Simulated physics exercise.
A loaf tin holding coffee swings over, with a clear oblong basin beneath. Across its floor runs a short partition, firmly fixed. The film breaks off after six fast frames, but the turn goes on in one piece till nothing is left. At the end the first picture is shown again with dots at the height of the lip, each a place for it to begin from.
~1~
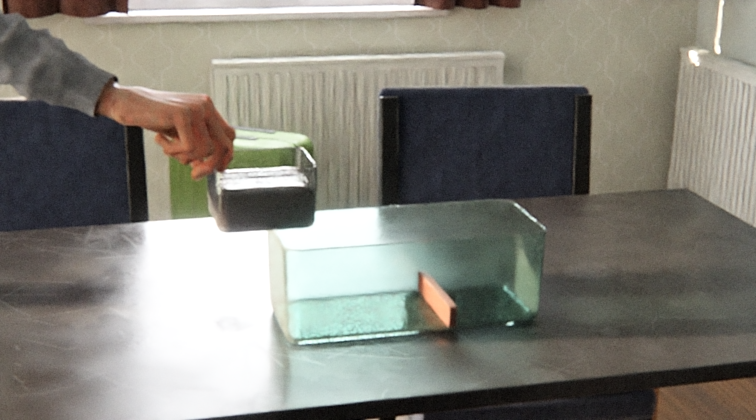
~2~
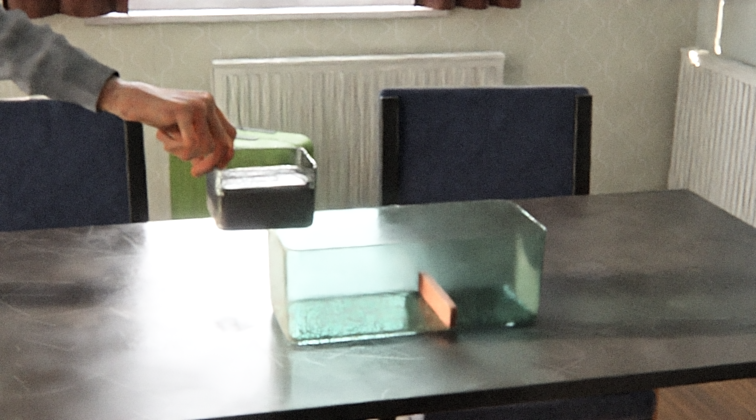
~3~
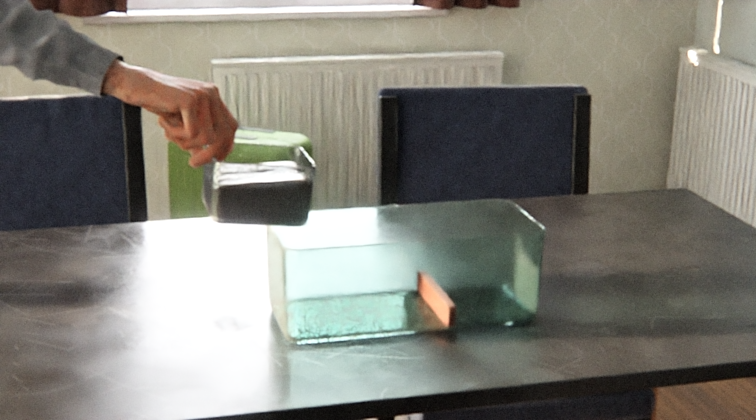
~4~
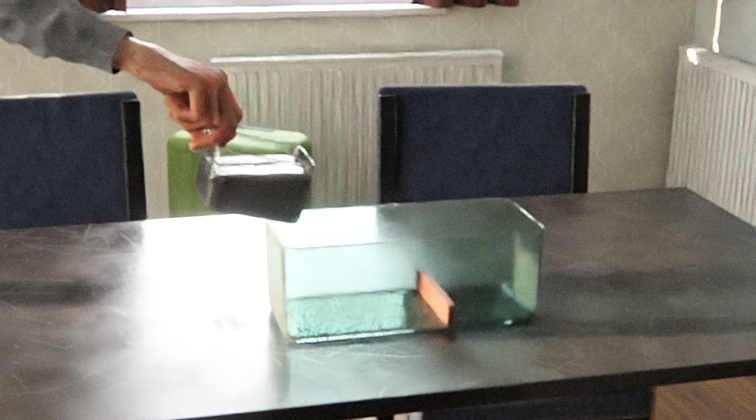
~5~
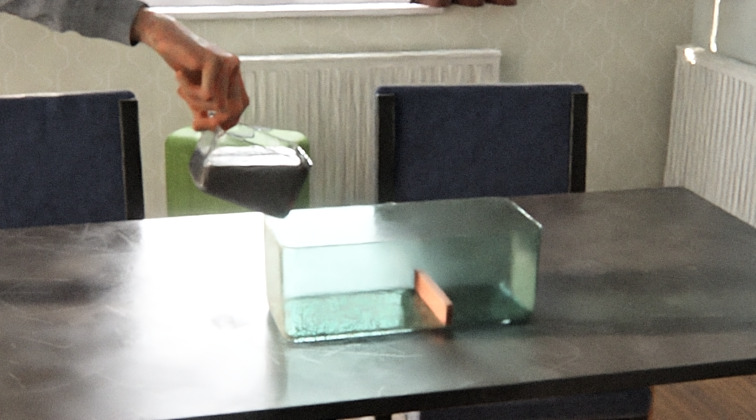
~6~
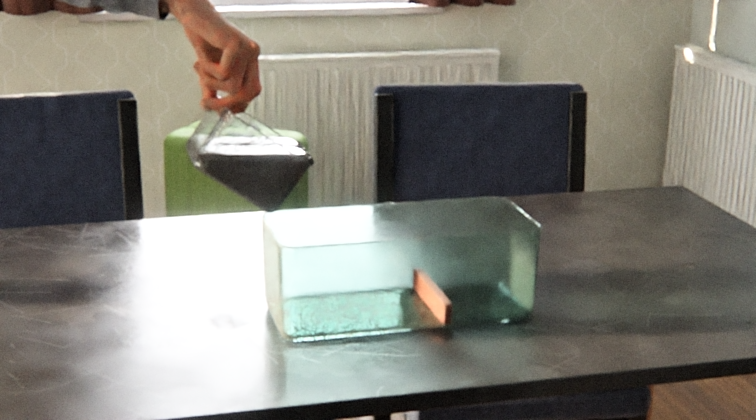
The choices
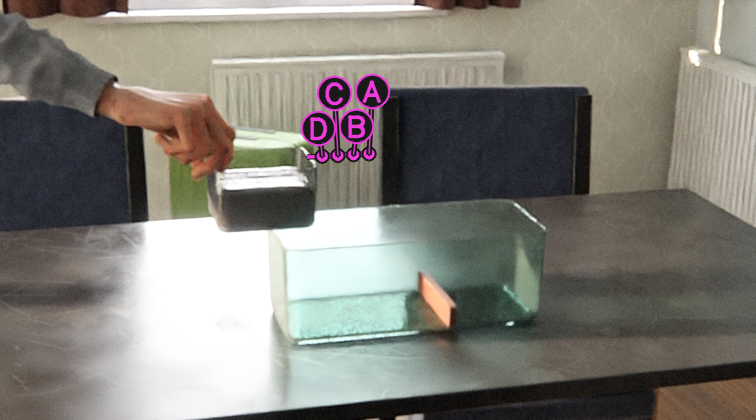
Above a clear basin on a dark table, a hand gradually tilts a dark-filled container rightward.
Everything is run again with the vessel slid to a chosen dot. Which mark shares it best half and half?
A is best.
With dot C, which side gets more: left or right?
The left side.
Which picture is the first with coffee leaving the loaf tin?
Picture 6.
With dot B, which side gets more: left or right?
The left side.
On the marked copy, A at (369, 153); B at (353, 154); C at (337, 155); D at (322, 156).
Choosing A, about 46 % ends left of the wall and 53 % right of it.
Choosing B, about 80 % ends left of the wall and 20 % right of it.
Choosing C, about 87 % ends left of the wall and 13 % right of it.
Choosing D, about 83 % ends left of the wall and 16 % right of it.
